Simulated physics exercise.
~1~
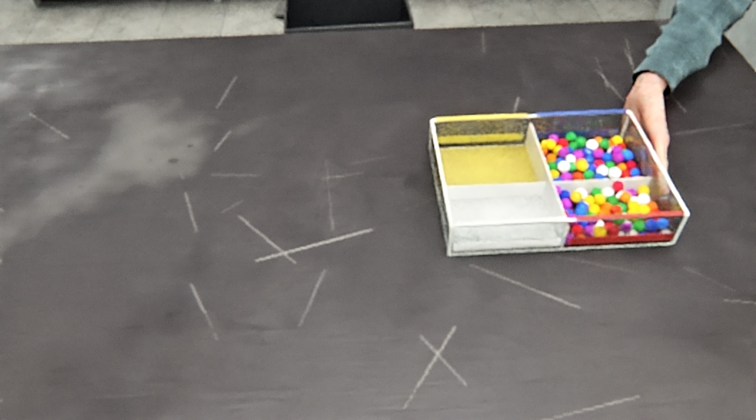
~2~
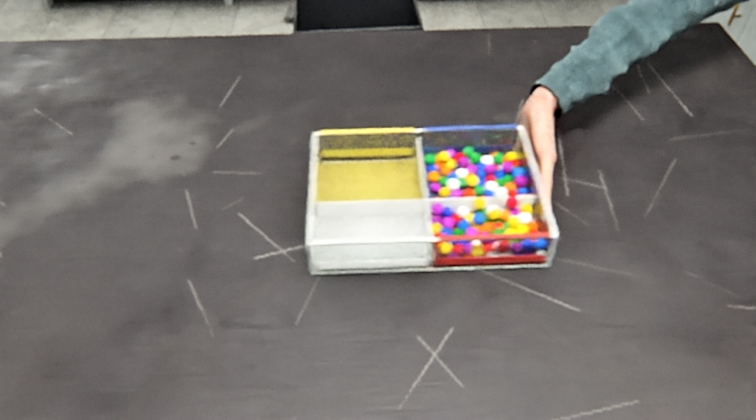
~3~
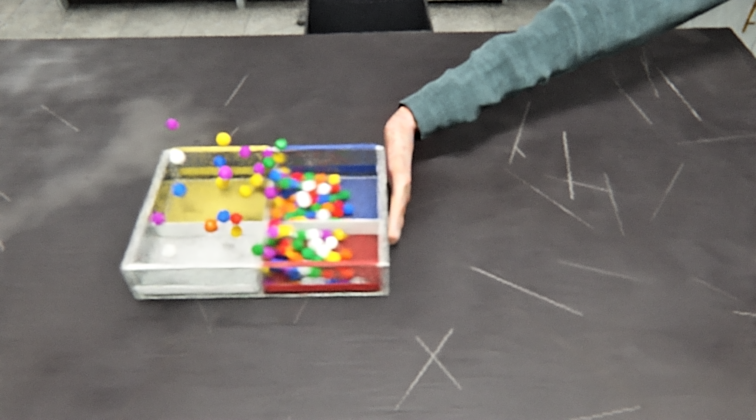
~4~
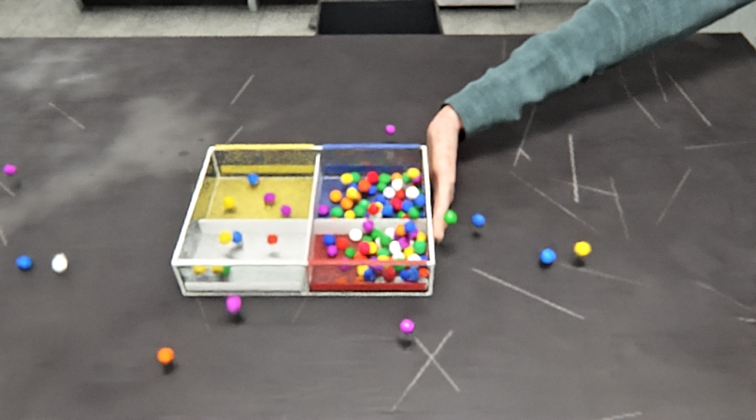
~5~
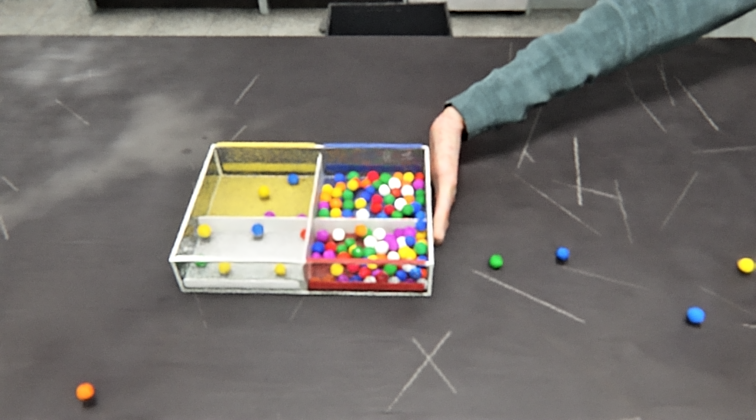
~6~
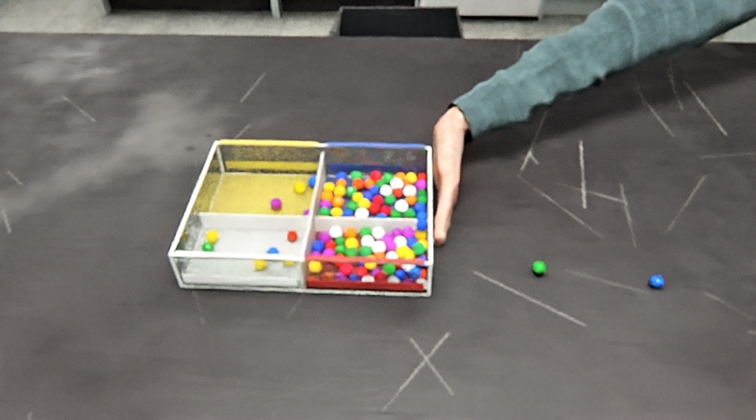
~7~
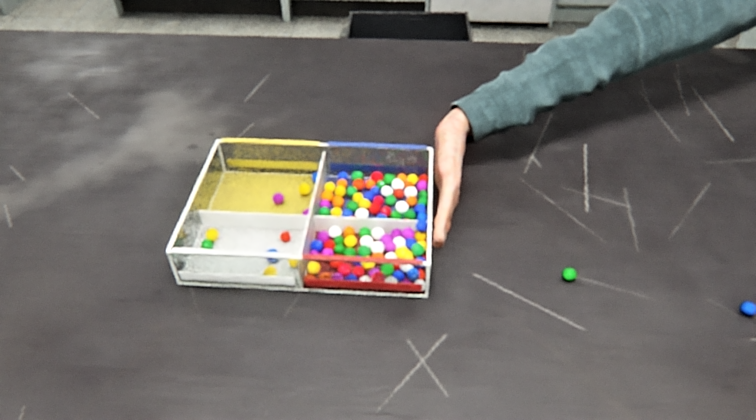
Divided tray of colourful marbles pushed left by a hand, stopping abruptly, flinging marbles across compartments and table, most staying on the right.
